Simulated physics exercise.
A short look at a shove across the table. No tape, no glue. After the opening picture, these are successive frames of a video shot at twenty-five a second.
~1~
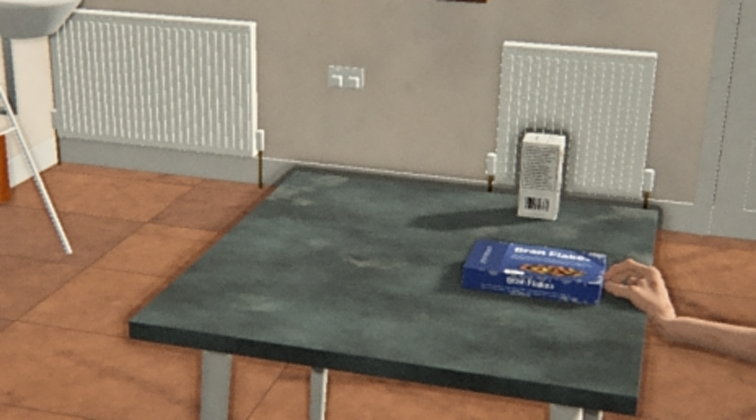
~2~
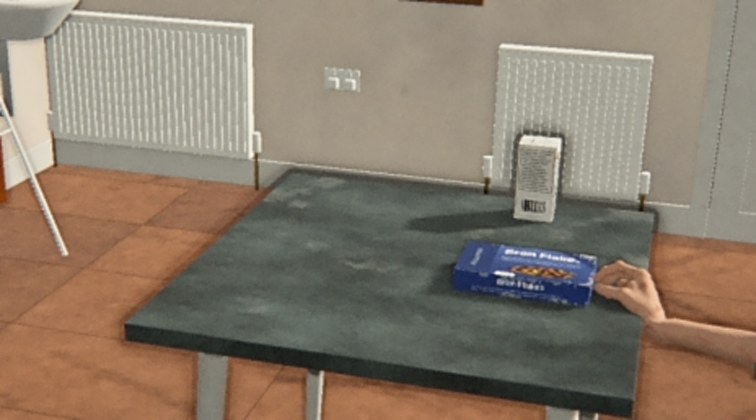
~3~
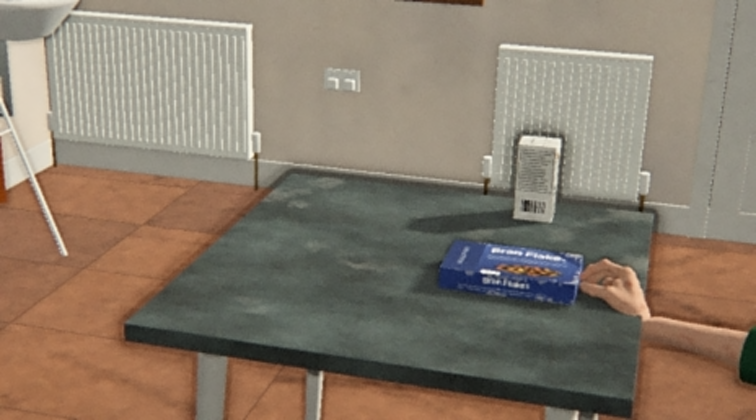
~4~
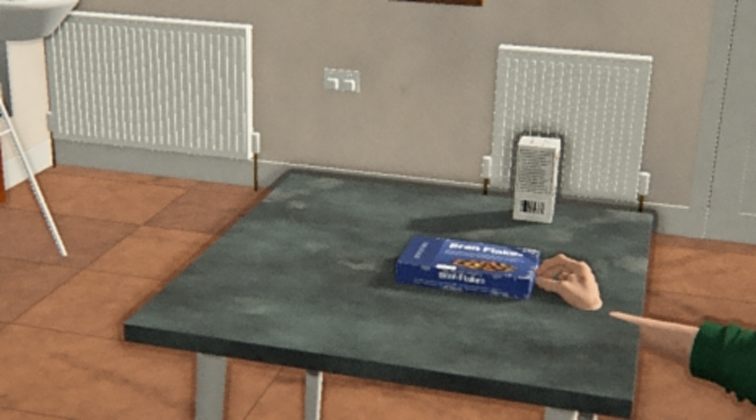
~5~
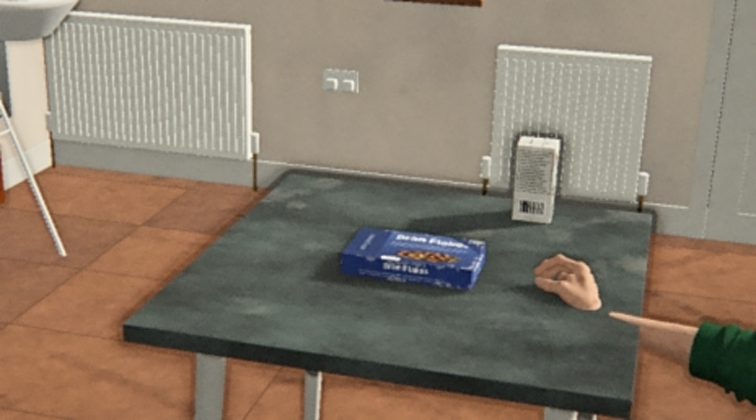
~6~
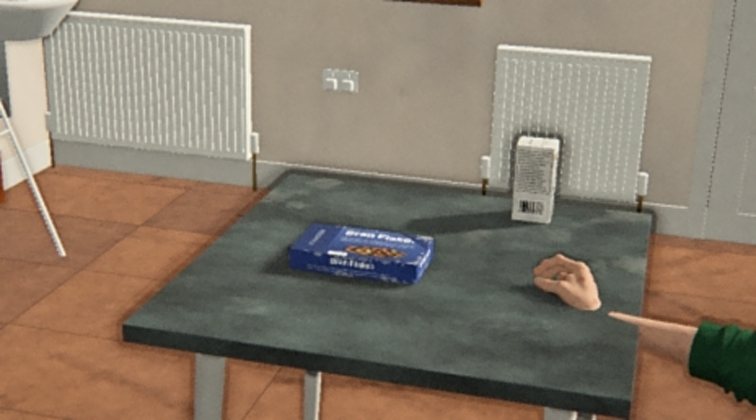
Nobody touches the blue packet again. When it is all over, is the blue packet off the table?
The blue packet drops to the floor.
Then, 0.30 s on from there, blue packet now off the table.
Then, 0.50 s on from there, things are still on the move.
In the end, off the table, blue packet.
